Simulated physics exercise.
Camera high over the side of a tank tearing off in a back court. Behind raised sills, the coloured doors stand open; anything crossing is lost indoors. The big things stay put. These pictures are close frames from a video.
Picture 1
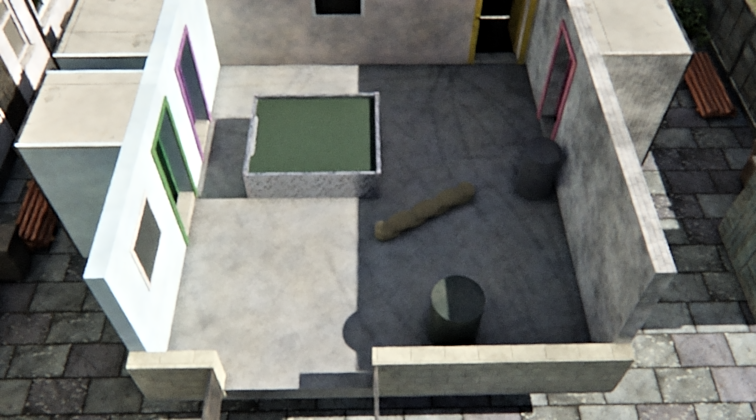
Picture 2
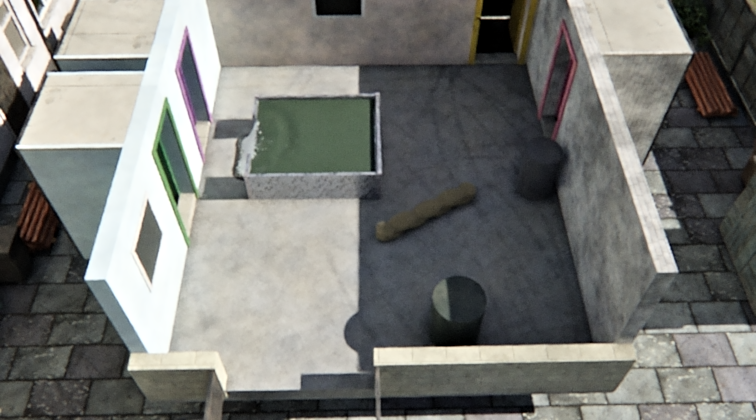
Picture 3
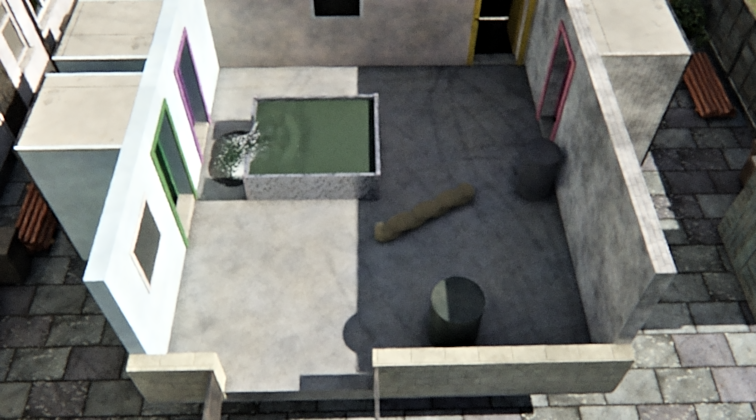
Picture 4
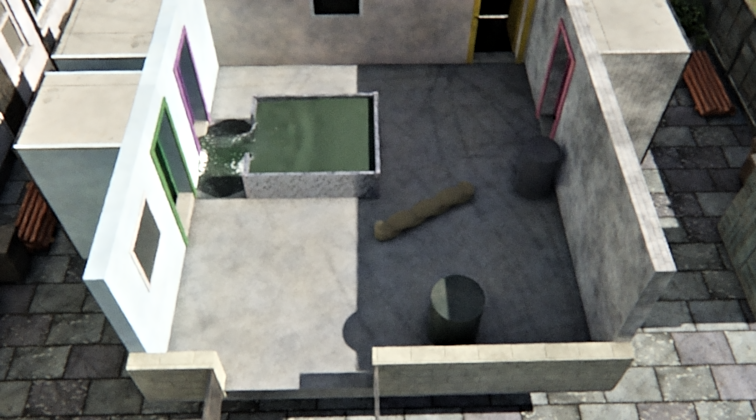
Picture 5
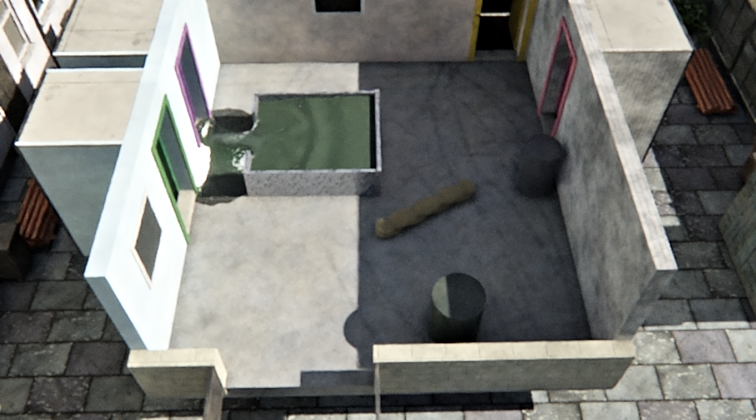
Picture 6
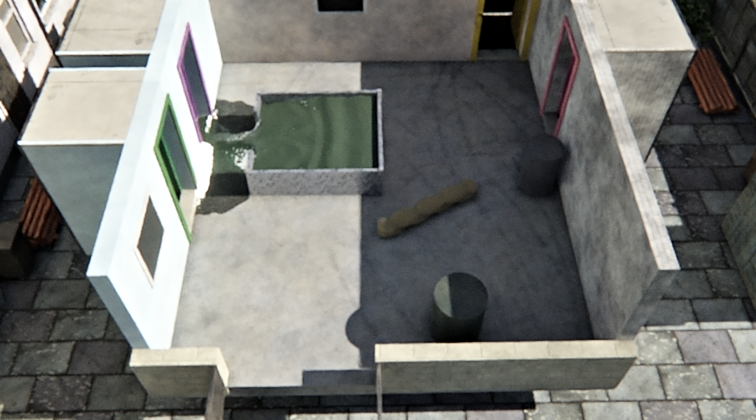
Green water burst out of the left side of a stone tank in a walled courtyard, splashed onto the pale floor and spread to the left wall near the green and purple doorways, while ripples crossed the tank.
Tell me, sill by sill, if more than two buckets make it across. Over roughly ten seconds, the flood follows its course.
As I see it, the purple door is overrun past two buckets; the yellow door is not overrun past two buckets; the green door is not overrun past two buckets; the pink door is not overrun past two buckets.
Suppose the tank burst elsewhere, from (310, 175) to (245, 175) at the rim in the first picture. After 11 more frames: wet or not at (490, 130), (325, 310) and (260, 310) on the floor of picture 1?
Unwetted, submerged, submerged.
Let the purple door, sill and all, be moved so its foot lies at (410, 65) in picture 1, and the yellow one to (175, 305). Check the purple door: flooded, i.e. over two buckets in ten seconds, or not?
Purple door: Falls short.
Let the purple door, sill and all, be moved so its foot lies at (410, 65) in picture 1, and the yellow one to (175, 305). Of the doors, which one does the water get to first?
That would be the green door.
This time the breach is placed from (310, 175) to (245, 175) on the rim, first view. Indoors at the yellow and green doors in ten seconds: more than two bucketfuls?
Lab note: Yellow door below the mark, green door below the mark.
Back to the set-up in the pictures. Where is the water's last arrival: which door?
My answer: The pink-painted one.
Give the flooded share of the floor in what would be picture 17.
It should be close to 20 %.
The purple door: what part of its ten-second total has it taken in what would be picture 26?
Near 65 %, I'd say.
A moment on, water covers 10 % of the floor; the purple door far over two buckets in, the yellow door not reached, the green door wet at the sill, nothing in, the pink door not reached.
Next, water covers 20 % of the floor; the purple door far over two buckets in, the yellow door not reached, the green door wet at the sill, nothing in, the pink door not reached.
Then, water covers 35 % of the floor; the purple door far over two buckets in, the yellow door not reached, the green door wet at the sill, nothing in, the pink door not reached.
Later, water covers 50 % of the floor; the purple door far over two buckets in, the yellow door not reached, the green door wet at the sill, nothing in, the pink door not reached.
In the end, water covers 60 % of the floor; the purple door far over two buckets in, the yellow door wet at the sill, nothing in, the green door wet at the sill, nothing in, the pink door wet at the sill, nothing in.
